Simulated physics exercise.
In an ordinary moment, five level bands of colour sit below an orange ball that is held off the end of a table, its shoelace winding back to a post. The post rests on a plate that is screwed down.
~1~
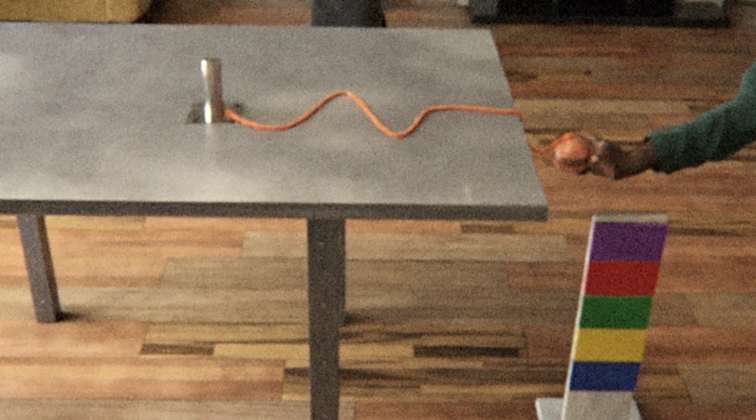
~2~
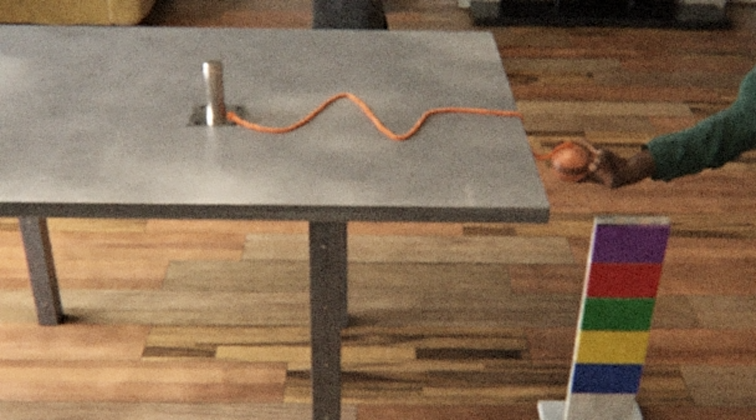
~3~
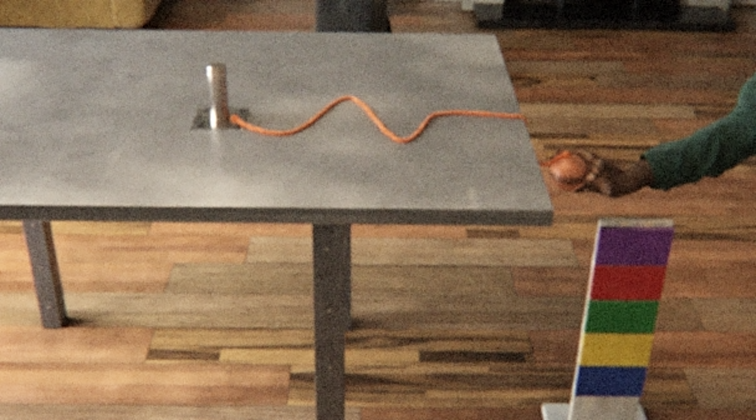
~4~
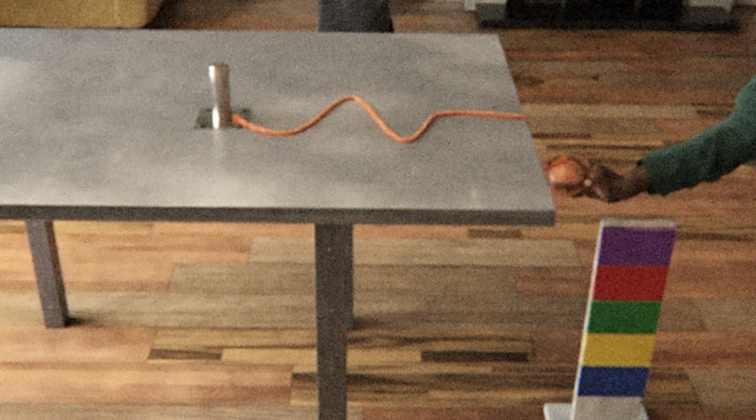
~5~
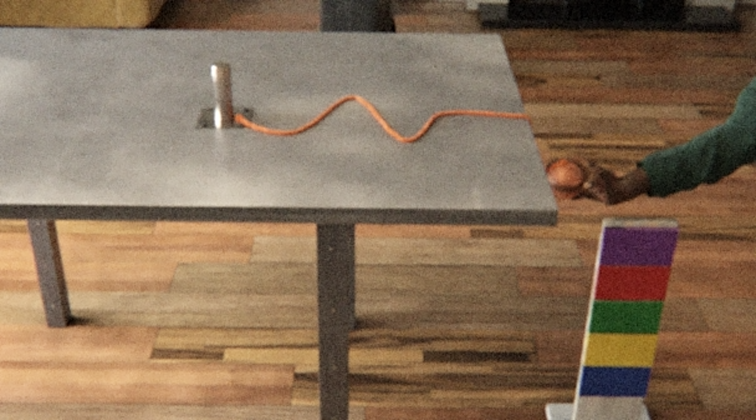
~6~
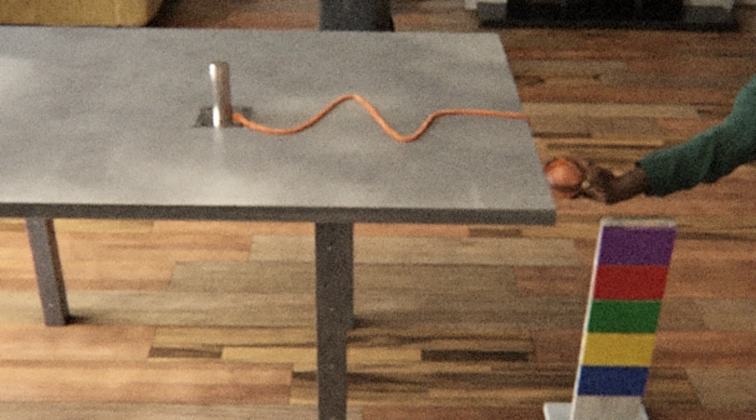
A hand holding an orange ball off a table's edge, lowering it slightly, its orange shoelace winding back to a metal post.
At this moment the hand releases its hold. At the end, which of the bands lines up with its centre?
The band that lines up is yellow.
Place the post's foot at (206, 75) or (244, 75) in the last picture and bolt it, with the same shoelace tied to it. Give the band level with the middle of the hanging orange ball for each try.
The first case gives green, the second gives yellow.
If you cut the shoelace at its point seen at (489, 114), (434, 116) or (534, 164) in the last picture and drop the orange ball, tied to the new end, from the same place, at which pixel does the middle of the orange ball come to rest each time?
The three tries give approximately (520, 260), (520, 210) and (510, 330).
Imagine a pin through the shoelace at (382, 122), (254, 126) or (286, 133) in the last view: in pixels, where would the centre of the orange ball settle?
Results: (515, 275); (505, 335); (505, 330).
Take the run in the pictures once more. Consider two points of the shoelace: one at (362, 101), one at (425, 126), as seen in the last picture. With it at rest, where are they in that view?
I'd put the first at about (434, 118) and the other at about (524, 164).
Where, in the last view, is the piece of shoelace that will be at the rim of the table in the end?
It's the point at about (402, 139).
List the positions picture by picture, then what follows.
Orange ball (572, 155); purple (629, 243); red (622, 279); green (616, 313); yellow (610, 346); blue (605, 377), in the first frame.
Orange ball (570, 163); shoelace through (259, 129) (325, 105) (374, 118) (420, 122) (501, 113), in the second frame.
Orange ball (568, 173), in the third frame.
Orange ball (566, 179); shoelace through (265, 132) (331, 107) (379, 121) (426, 125) (507, 116), in the fourth frame.
Orange ball (565, 181), in the fifth frame.
Orange ball (564, 180); shoelace through (266, 131) (331, 106) (380, 120) (427, 123) (508, 115), in the sixth frame.
Soon after, ball near (484, 328); level with yellow.
Then, ball near (516, 346); level with yellow.
At rest, ball near (502, 345); level with yellow. Its centre hangs level with the yellow band.
